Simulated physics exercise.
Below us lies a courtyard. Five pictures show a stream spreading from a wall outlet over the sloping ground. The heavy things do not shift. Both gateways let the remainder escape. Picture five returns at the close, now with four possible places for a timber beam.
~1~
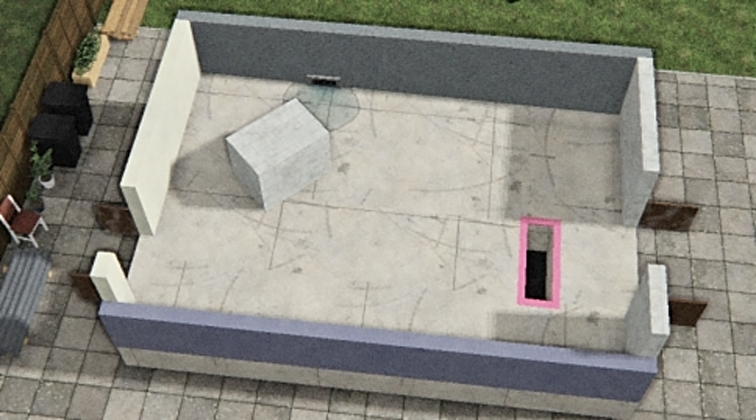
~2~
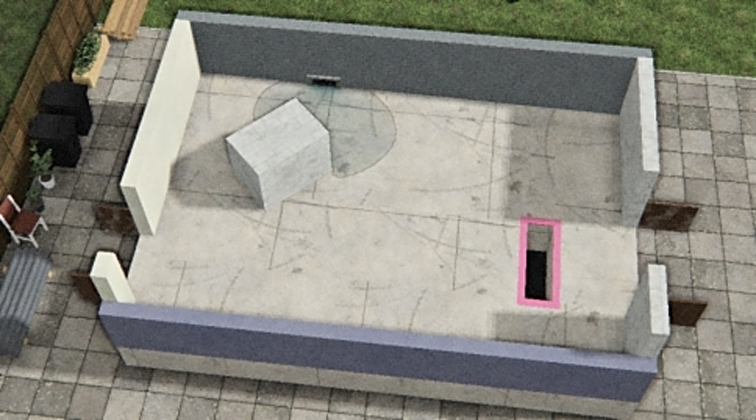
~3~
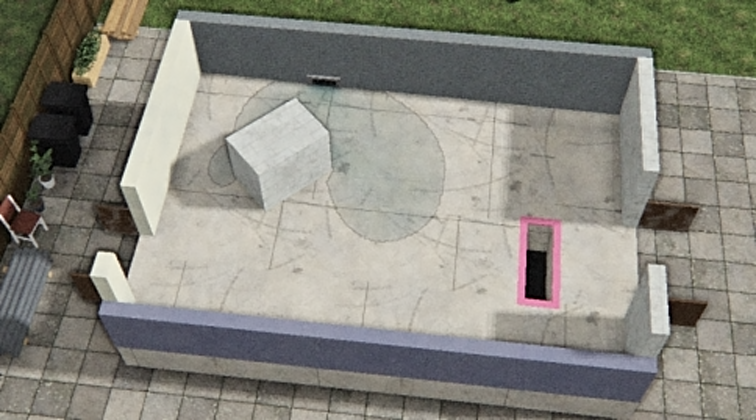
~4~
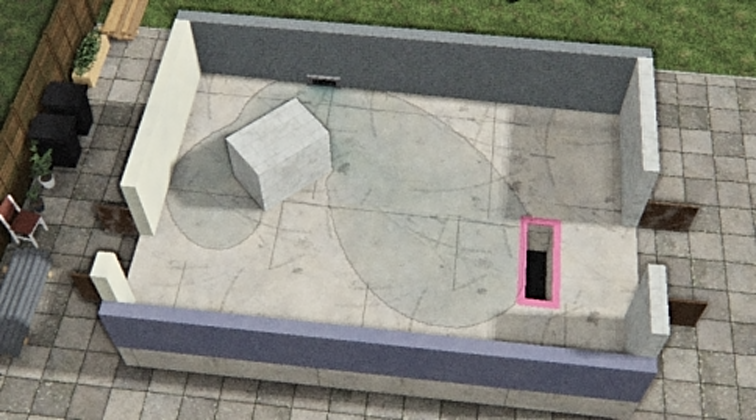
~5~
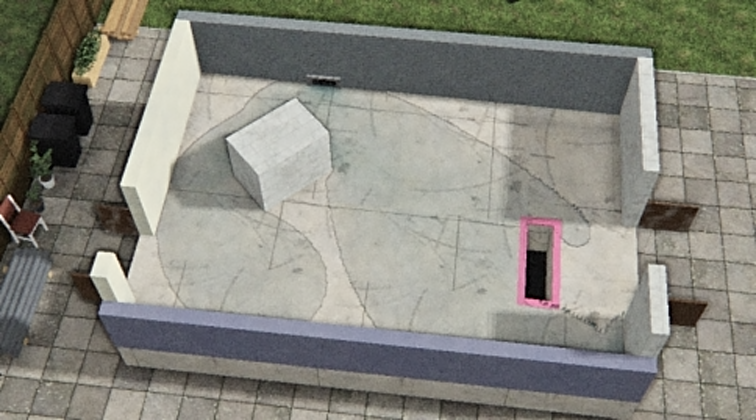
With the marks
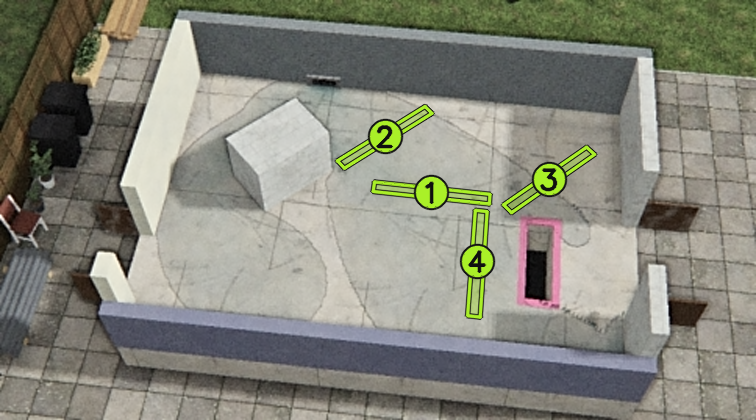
Water spreads in a thin, faint sheet from a small outlet at the foot of the grey back wall, wetting the courtyard floor around a pale block. It widens on both sides of the block towards the front wall, then reaches the pink-edged gully on the right and starts entering it.
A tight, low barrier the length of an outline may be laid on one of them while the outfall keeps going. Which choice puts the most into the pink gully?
3 works best here.
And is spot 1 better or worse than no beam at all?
Spot 1 is worse.
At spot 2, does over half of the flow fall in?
No.
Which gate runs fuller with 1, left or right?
More leaves on the right.
In lime, 1 from (373, 186) to (489, 199); 2 from (340, 164) to (428, 109); 3 from (507, 208) to (590, 150); 4 from (473, 316) to (481, 210).
If 1 is chosen, about 31 % of the stream goes into the pink gully, about 69 % out by the gates.
If 2 is chosen, about 34 % of the stream goes into the pink gully, about 66 % out by the gates.
If 3 is chosen, about 47 % of the stream goes into the pink gully, about 53 % out by the gates.
If 4 is chosen, about 35 % of the stream goes into the pink gully, about 65 % out by the gates.
